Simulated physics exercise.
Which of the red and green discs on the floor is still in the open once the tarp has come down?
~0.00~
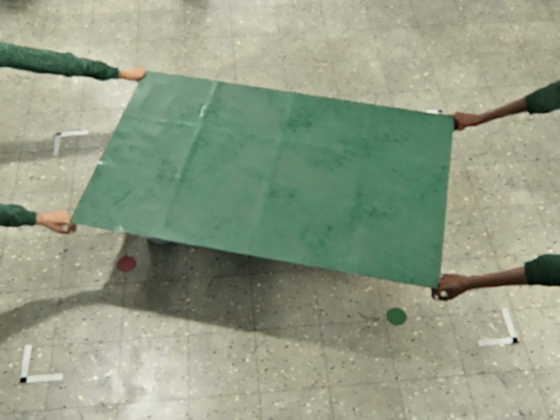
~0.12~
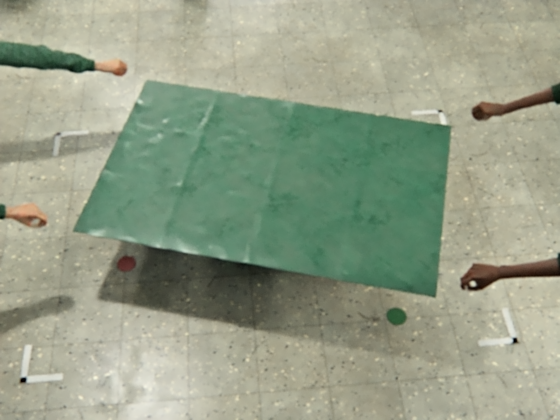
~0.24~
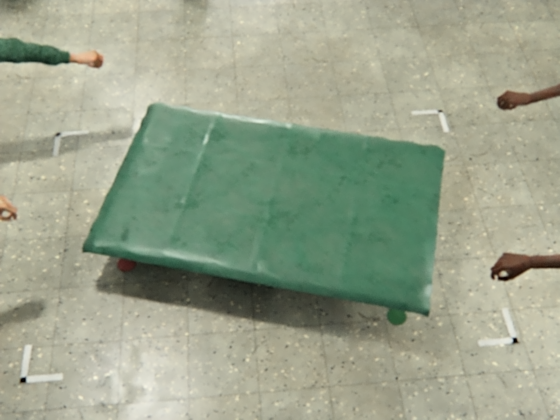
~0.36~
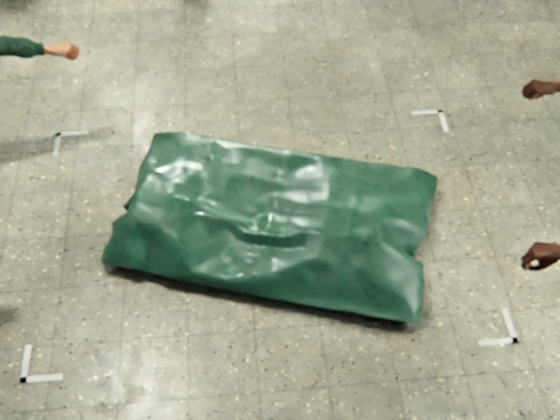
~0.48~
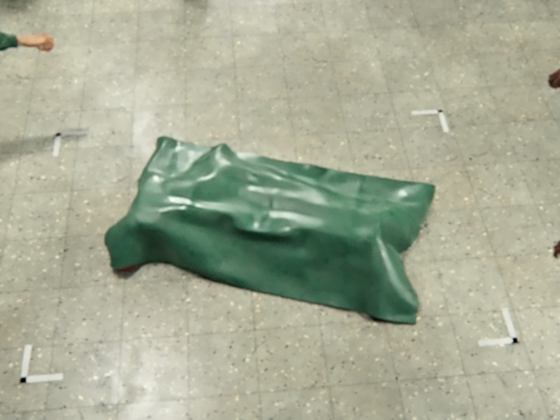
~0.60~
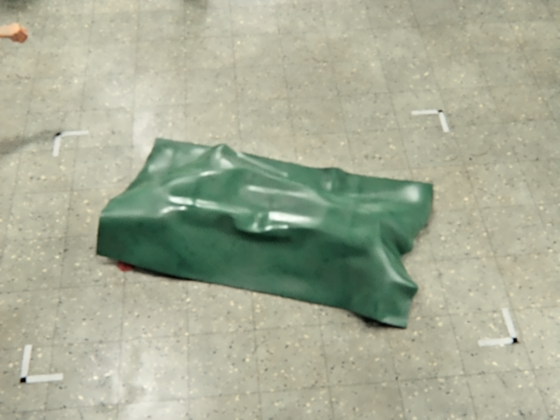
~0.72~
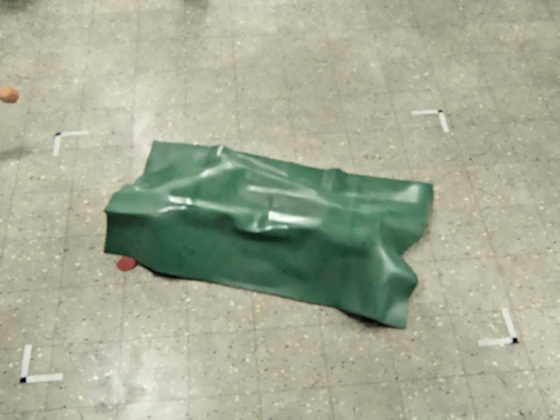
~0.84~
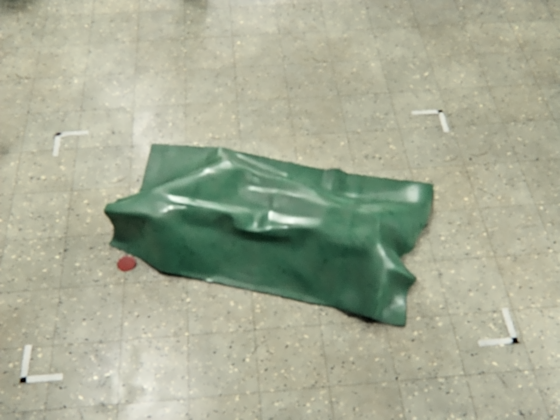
The red disc is still in the open, just beside the lower left edge of the tarp. The green disc is hidden underneath it.
